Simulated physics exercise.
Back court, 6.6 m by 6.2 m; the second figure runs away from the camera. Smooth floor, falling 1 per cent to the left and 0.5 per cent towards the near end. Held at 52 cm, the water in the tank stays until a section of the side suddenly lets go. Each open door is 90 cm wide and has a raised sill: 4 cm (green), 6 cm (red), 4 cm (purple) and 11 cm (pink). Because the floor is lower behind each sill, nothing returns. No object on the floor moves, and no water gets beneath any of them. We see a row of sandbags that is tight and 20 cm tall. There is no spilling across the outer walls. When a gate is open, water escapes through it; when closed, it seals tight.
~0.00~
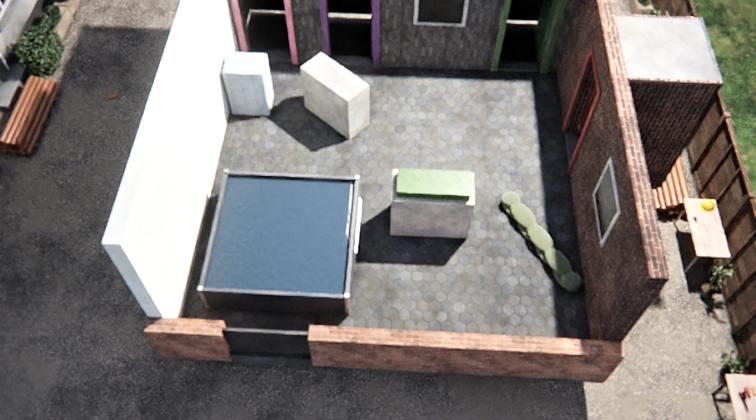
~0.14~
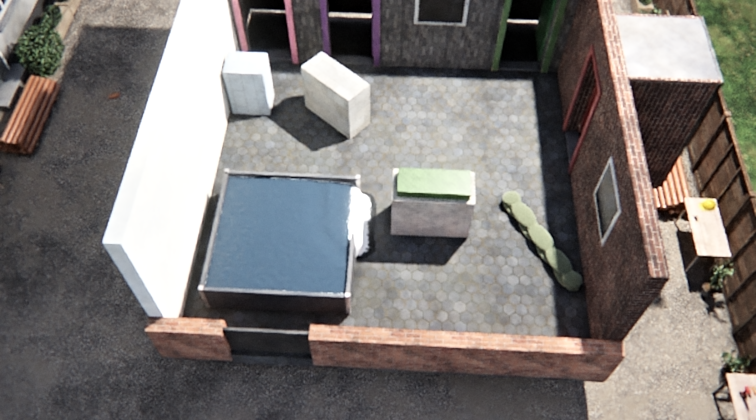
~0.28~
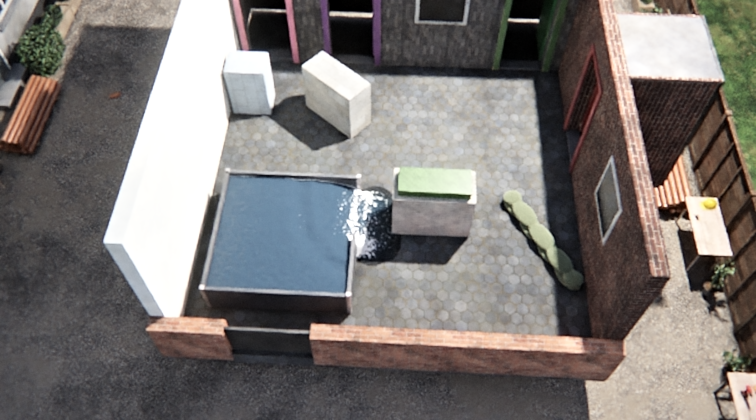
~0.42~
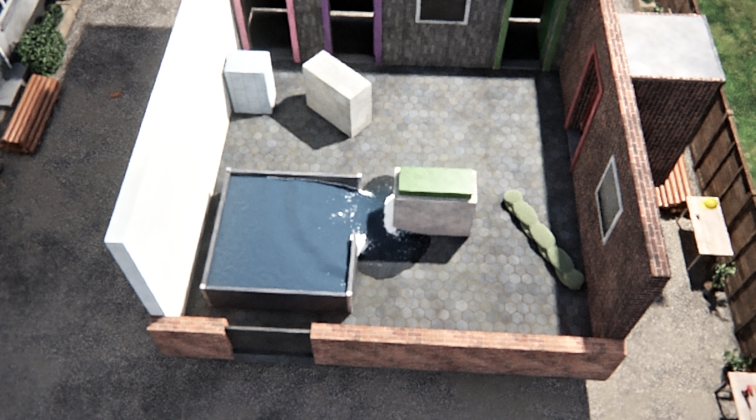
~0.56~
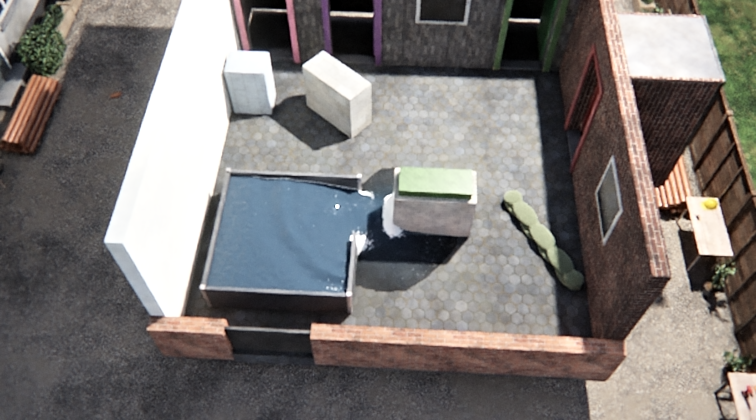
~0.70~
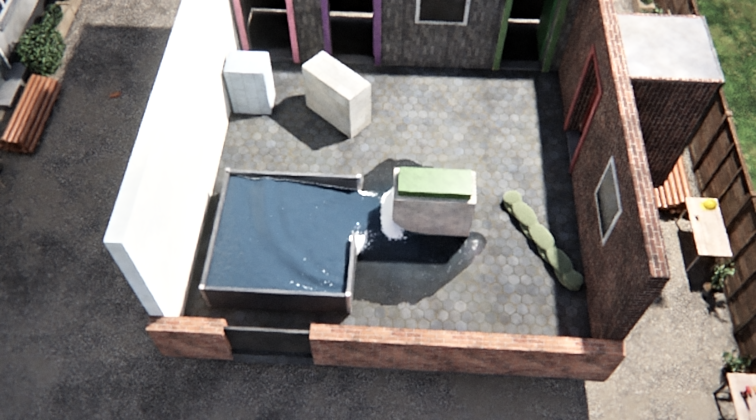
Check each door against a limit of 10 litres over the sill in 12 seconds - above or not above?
Check: Green door above; red door not above; purple door above; pink door not above.
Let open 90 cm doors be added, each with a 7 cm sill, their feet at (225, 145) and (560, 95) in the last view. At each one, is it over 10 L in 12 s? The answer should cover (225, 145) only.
Result for that door: Limit not passed.
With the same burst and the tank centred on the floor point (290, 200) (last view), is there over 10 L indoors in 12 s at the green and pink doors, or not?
Green door exceeded, pink door held.
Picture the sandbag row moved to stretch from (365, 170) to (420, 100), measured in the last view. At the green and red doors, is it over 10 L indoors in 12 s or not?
Well, the green one ends up more than allowed and the red one ends up more than allowed.
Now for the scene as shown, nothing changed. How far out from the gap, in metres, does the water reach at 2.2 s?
Roughly 4.4 metres out.
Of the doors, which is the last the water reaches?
The answer is the pink door.
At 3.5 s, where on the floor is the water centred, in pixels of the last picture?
(372, 230).
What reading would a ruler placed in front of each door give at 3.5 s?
Green 8 cm, red 7 cm, purple 5 cm, pink 0 cm.
After 1.4 s water covers 25 % of the floor and is deepest (42 cm) near (388, 222); green door not reached, red door not reached, purple door not reached, pink door not reached.
After 2.2 s water covers 55 % of the floor and is deepest (38 cm) near (388, 222); green door not reached, red door not reached, purple door not reached, pink door not reached.
After 3.5 s water covers 65 % of the floor and is deepest (24 cm) near (388, 222); green door 8 cm at the sill, 5 L in, red door 7 cm at the sill, 0 L in, purple door 5 cm at the sill, 2 L in, pink door not reached.
After 7.0 s water covers 85 % of the floor and is deepest (15 cm) near (378, 222); green door 6 cm at the sill, 43 L in, red door 5 cm at the sill, 2 L in, purple door 4 cm at the sill, 5 L in, pink door 4 cm at the sill, 0 L in.
After 12.0 s water covers 95 % of the floor and is deepest (14 cm) near (179, 337); green door 4 cm at the sill, 51 L in, red door 6 cm at the sill, 2 L in, purple door 7 cm at the sill, 18 L in, pink door 13 cm at the sill, 1 L in.
